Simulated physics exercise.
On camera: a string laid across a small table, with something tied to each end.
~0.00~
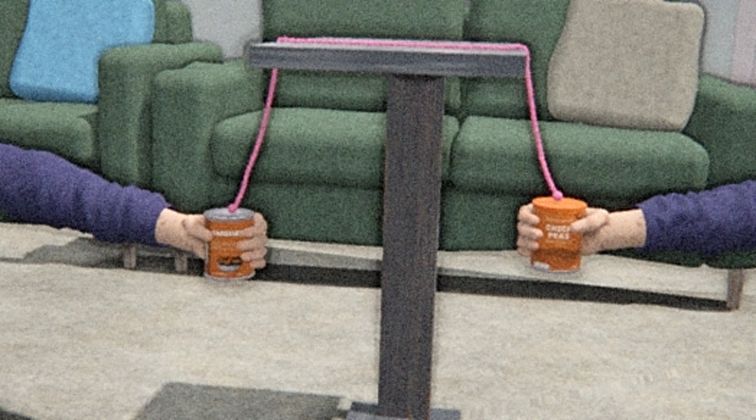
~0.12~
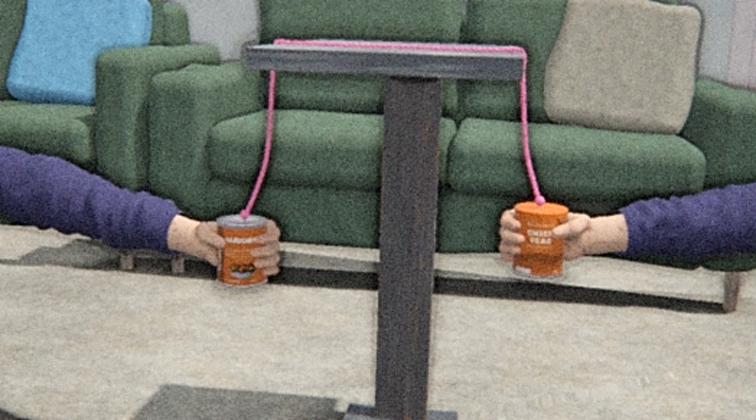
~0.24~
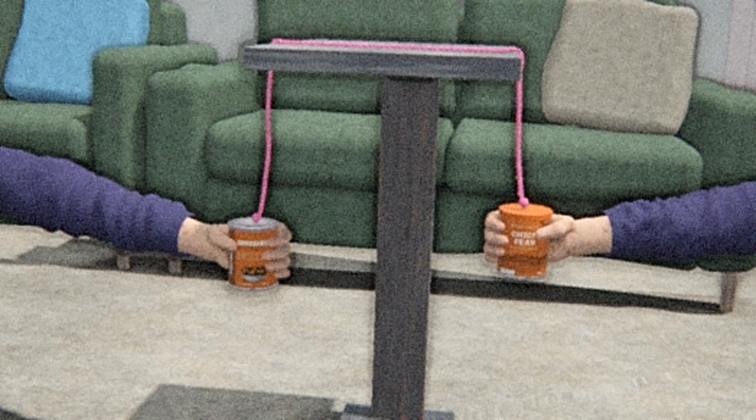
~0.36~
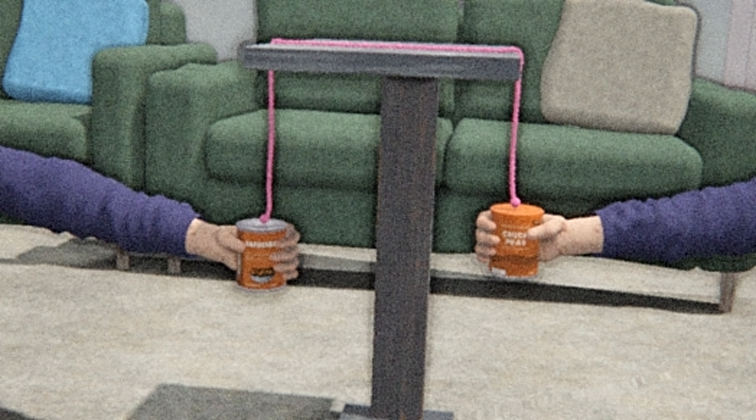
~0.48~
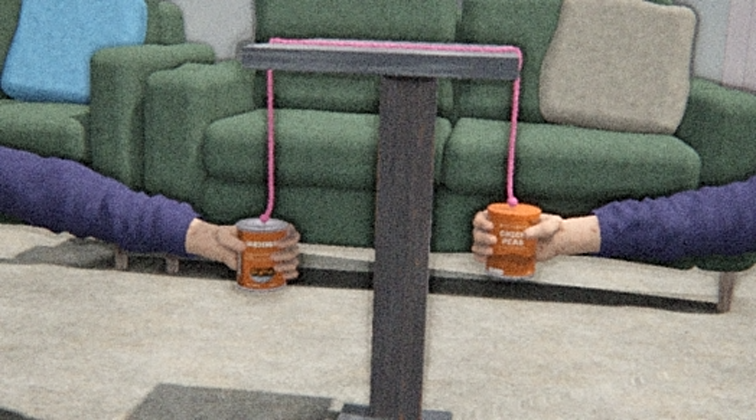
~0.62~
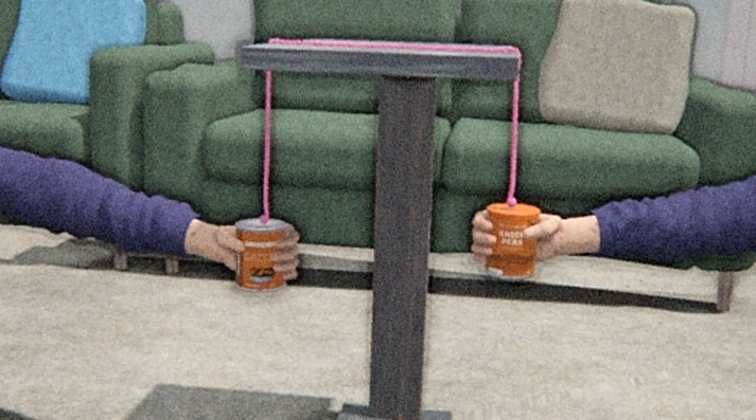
In a living room with green sofas and a pale floor, the view is from straight in front of a small dark table on a single post. A pink string lies across its top and hangs down to an orange tin at each side, each held by a purple-sleeved hand. Both hands move the tins inward, the left dipping slightly, then stay nearly still, while the view shifts very slightly.
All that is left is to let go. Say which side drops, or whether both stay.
Outcome: The string keeps its balance.
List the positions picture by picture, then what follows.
The first picture shows left tin (229, 244); right tin (557, 236); string over the top (383, 44).
The second picture shows left tin (242, 251); right tin (539, 240).
The third picture shows left tin (253, 254); right tin (524, 242).
The fourth picture shows left tin (261, 255); right tin (515, 242).
The fifth picture shows left tin (262, 255); right tin (512, 241).
The sixth picture shows left tin (261, 255); right tin (511, 241); string over the top (375, 46).
Around 1.04 s, left tin where it was near (270, 258); right tin where it was near (502, 243).
Around 1.88 s, left tin where it was near (262, 256); right tin where it was near (508, 244).
Finally, left tin where it was near (272, 257); right tin where it was near (506, 244). The string stays as it is.
